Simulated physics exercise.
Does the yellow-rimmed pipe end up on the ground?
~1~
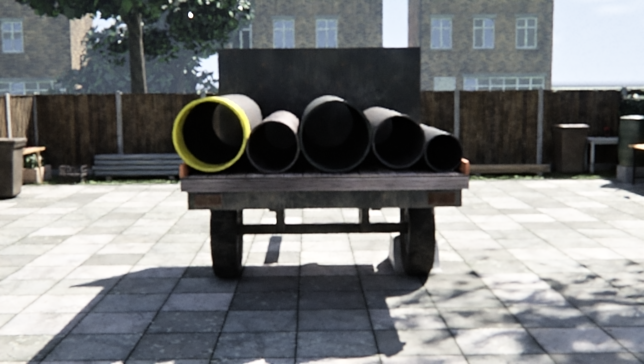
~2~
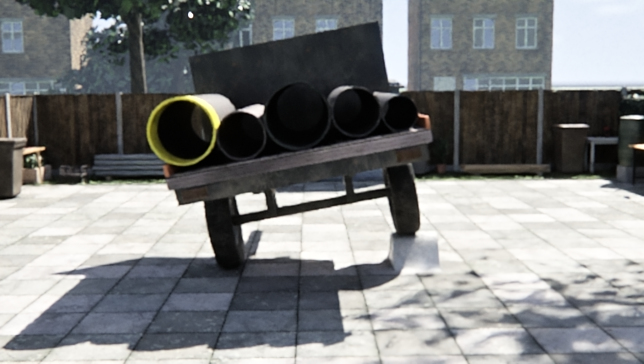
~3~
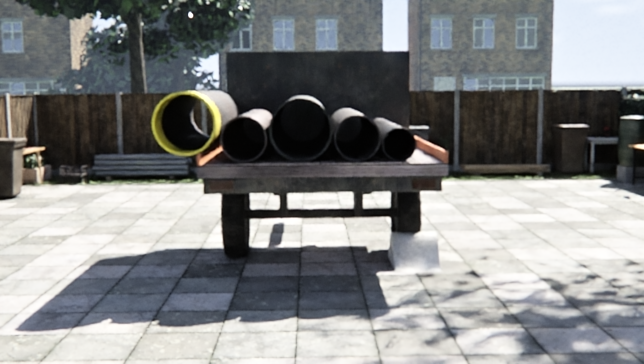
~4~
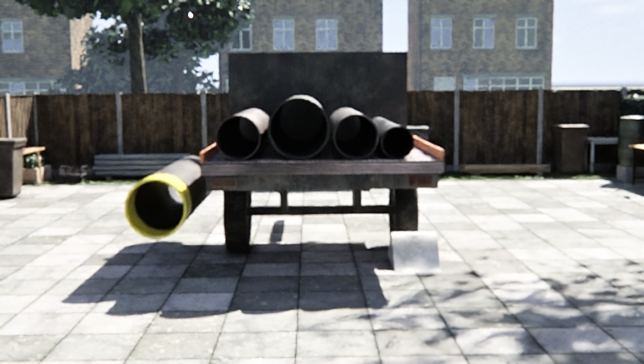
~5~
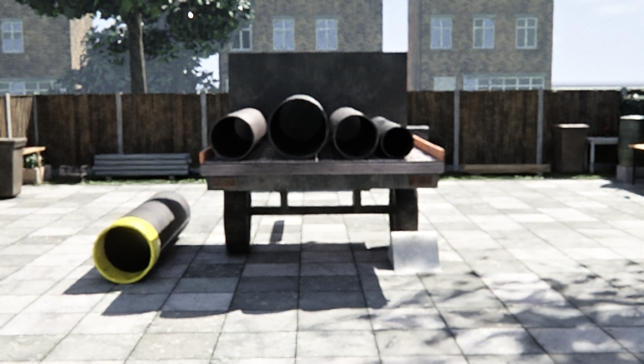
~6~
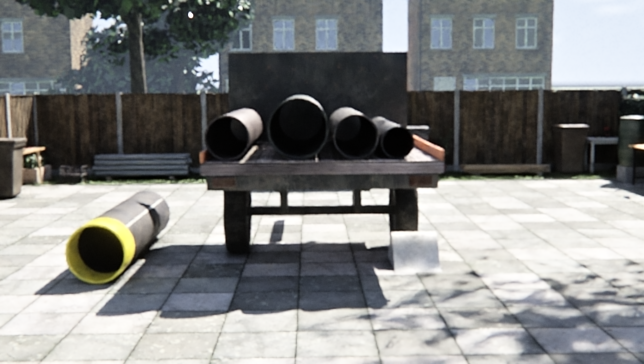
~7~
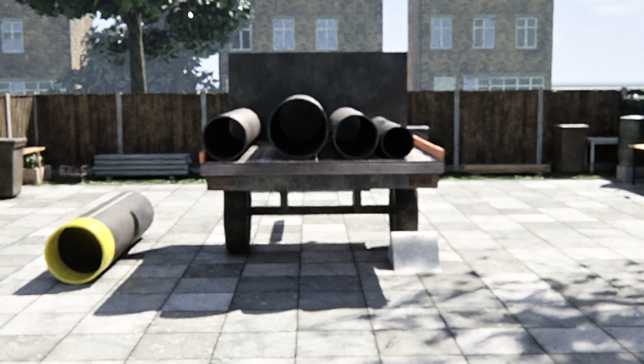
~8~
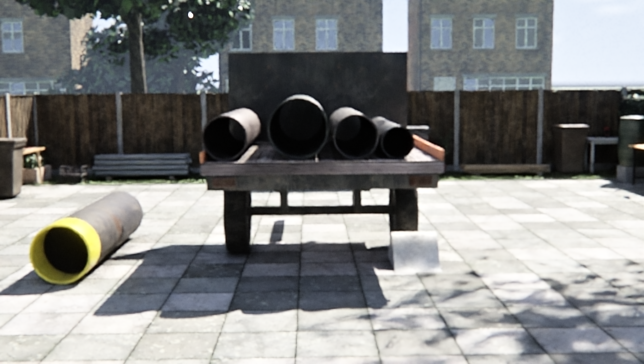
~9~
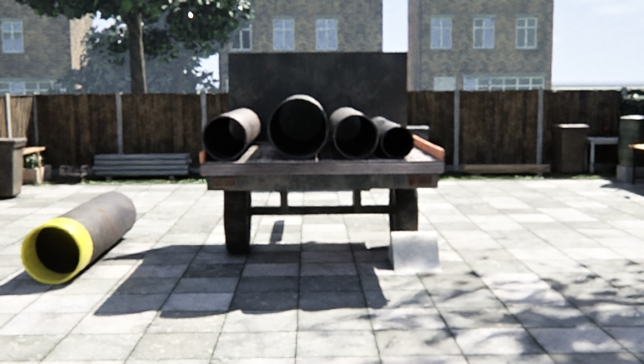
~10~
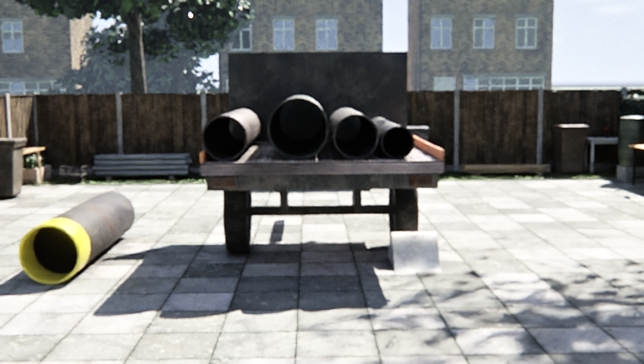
Yes, the yellow-rimmed pipe drops off the left side of the cart and ends up lying on the paving.
